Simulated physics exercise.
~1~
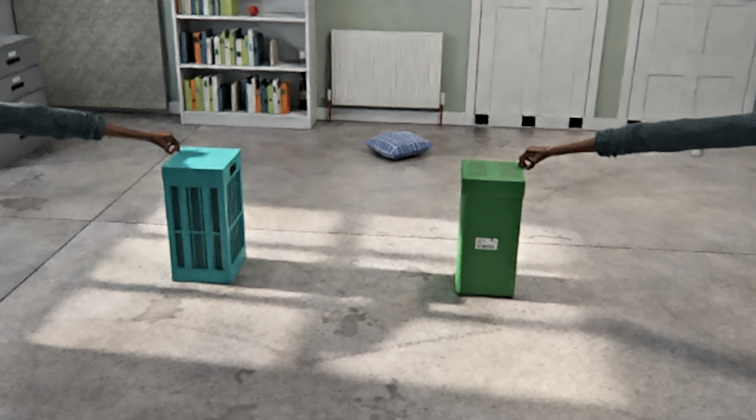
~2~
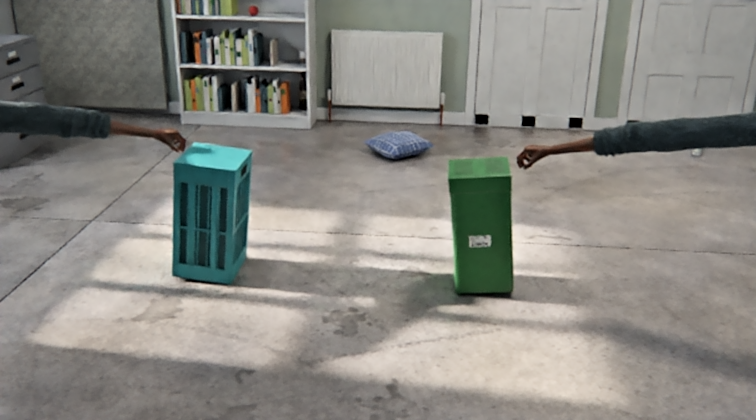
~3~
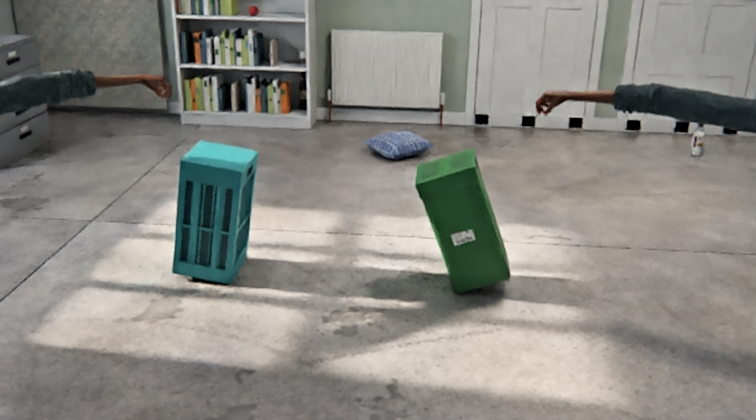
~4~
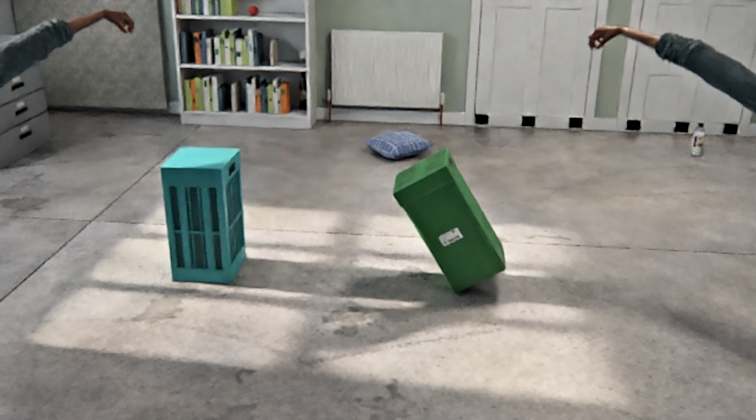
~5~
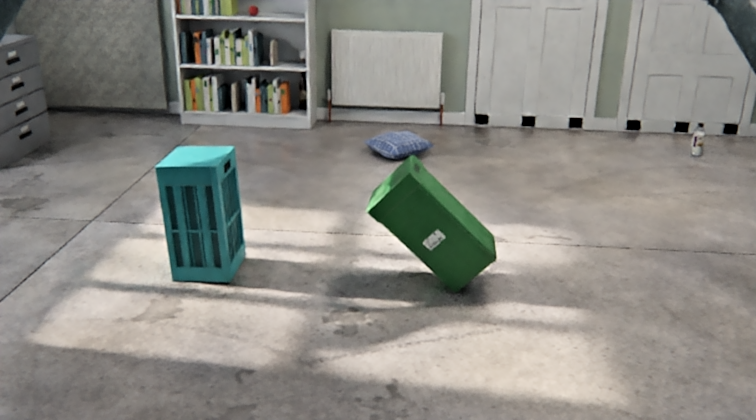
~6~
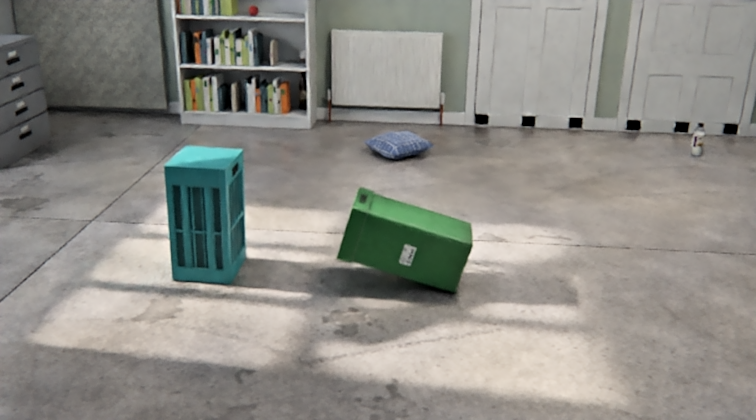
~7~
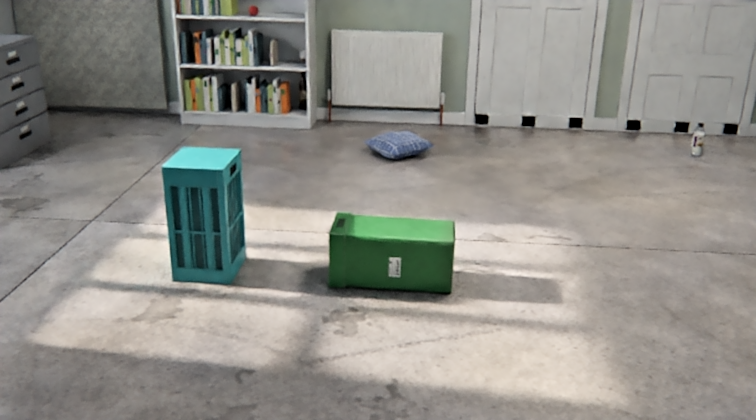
In a bare room with a concrete floor, a bookshelf and a blue cushion behind, a turquoise crate stands on the left and a tall green tote on the right, a hand touching the top of each. The hands let go and draw back out of view as both objects tilt. The crate leans slightly to the right, then rocks back upright and wobbles a little. The tote keeps tipping left, leaning further and further until it drops onto its side. At the end it lies flat beside the standing crate.
